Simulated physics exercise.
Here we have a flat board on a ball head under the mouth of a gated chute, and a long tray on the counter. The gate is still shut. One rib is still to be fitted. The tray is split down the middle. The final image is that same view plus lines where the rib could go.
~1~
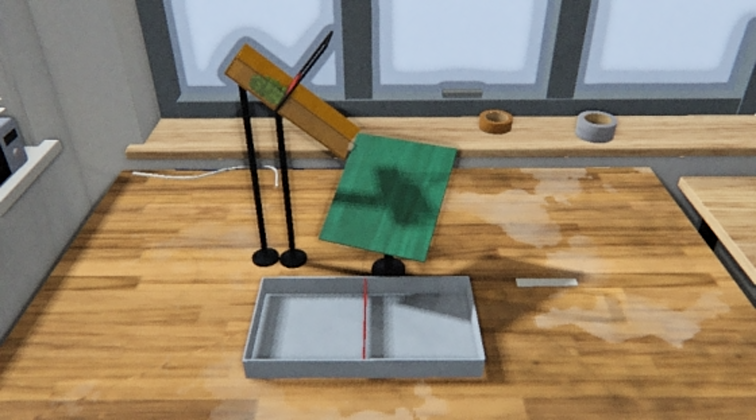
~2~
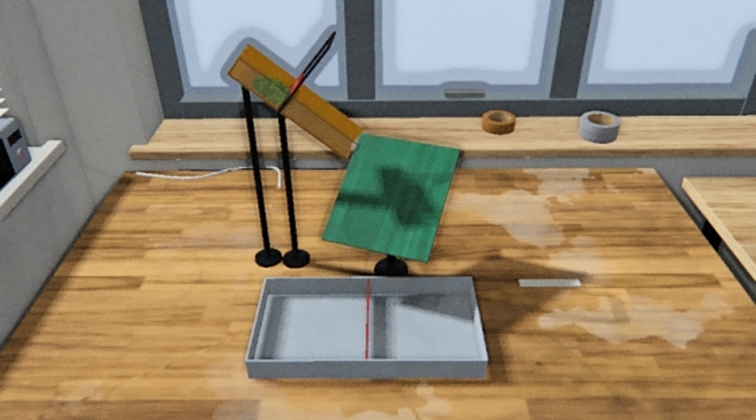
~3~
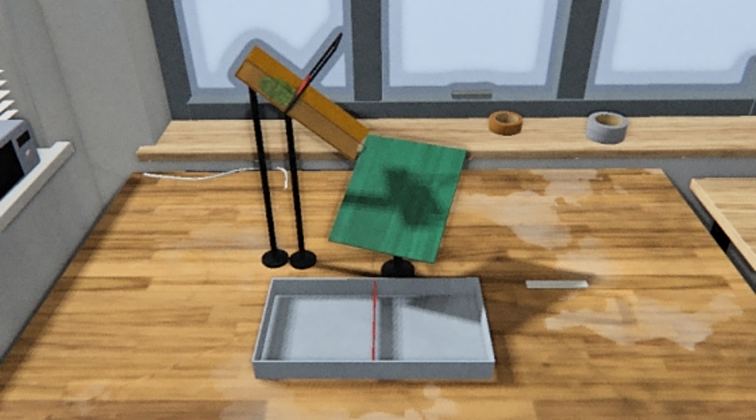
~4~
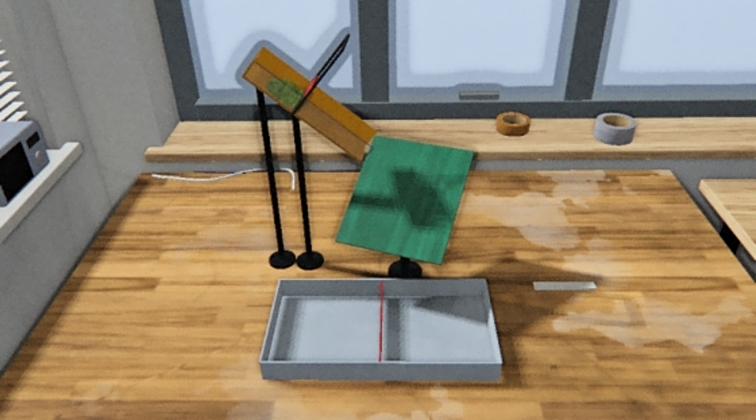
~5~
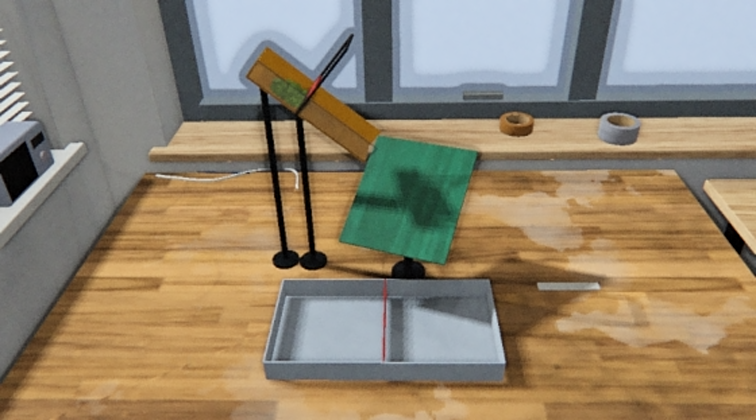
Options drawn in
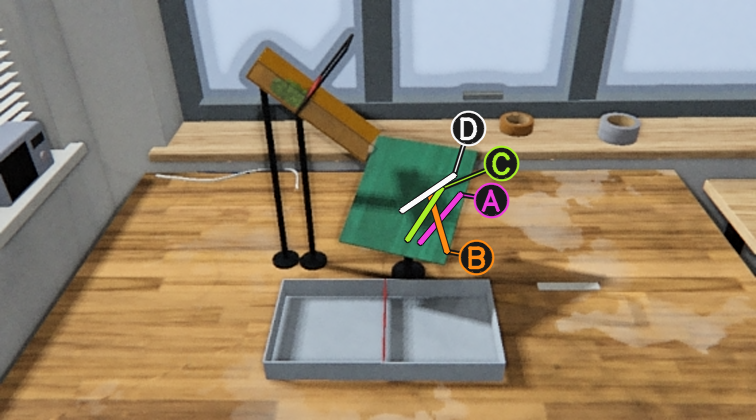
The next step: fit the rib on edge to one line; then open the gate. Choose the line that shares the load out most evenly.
A is best.
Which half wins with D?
Left.
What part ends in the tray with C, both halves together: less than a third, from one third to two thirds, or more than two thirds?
Line C gives more than two thirds.
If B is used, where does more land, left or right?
Right.
On the marked copy, line A from (460, 194) to (420, 242); line B from (430, 195) to (447, 251); line C from (441, 188) to (407, 239); line D from (454, 175) to (402, 210).
With A, of what is caught, close to two thirds in the left half, close to a third in the right.
With B, of what is caught, a small share in the left half, the bulk in the right.
With C, of what is caught, all but a few in the left half, a small share in the right.
With D, of what is caught, all but a few in the left half, only a few in the right.
